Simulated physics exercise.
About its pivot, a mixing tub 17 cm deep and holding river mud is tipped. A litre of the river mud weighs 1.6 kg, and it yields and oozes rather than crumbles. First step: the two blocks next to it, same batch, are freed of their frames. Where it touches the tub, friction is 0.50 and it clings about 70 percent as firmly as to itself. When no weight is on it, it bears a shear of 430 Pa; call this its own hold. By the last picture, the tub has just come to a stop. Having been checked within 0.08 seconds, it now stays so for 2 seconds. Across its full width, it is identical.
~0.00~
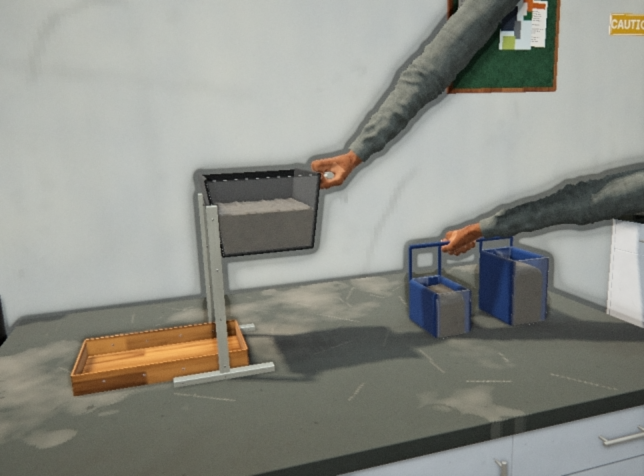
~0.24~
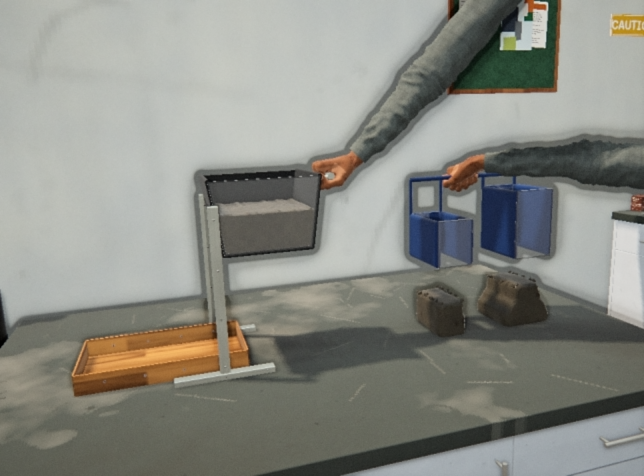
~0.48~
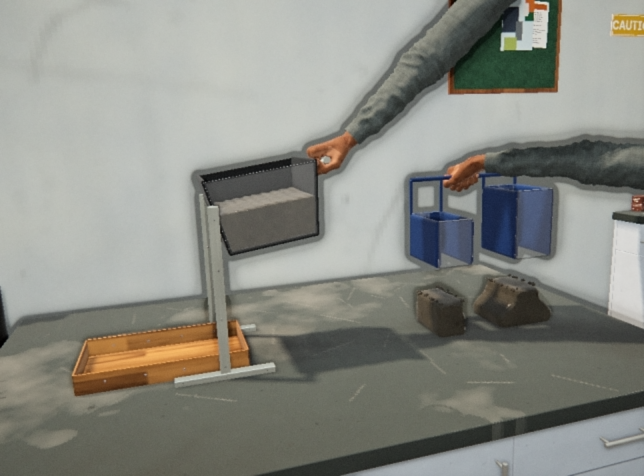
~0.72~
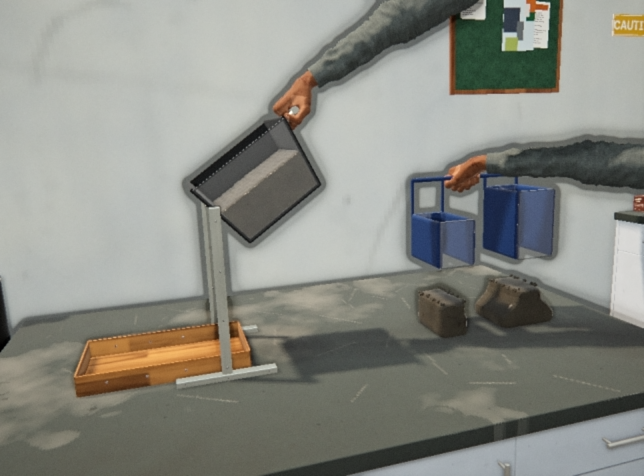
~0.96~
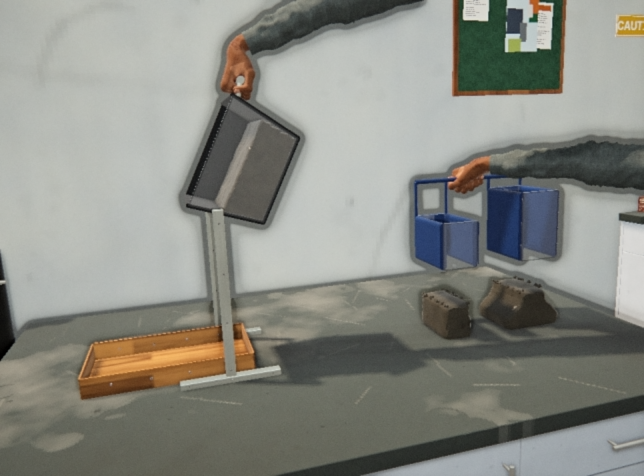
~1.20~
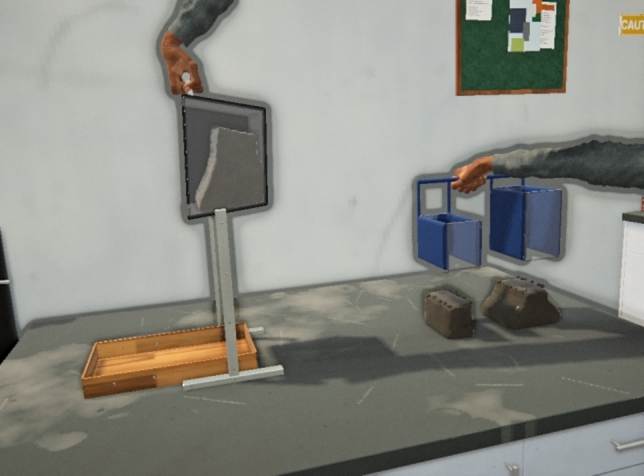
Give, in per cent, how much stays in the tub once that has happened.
Roughly 51 out of 100.
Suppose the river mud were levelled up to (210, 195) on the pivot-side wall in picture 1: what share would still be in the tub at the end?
Then about 30 %.
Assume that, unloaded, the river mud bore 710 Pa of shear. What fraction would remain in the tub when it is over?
95 %.
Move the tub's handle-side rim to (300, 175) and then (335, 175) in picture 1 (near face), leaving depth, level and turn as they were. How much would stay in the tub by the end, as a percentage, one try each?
Roughly 75 %, then 40 %.
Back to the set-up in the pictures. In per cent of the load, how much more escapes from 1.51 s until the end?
Around 16 % of the whole load.
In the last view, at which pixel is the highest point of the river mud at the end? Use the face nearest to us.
Around (241, 177).
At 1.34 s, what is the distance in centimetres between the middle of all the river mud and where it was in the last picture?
Looks like around 5 cm to me.
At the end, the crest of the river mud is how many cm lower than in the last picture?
The top ends up some 11 cm below its level in the last picture.
After 1.34 s, the tub is at 88 degrees and holds 94 %.
After 1.51 s, the tub is at 88 degrees and holds 67 %.
After 1.68 s, the tub is at 88 degrees and holds 52 %.
After 1.85 s, the tub is at 88 degrees and holds 51 %.
After 3.20 s, at the end, the tub is at 88 degrees and holds 51 %.
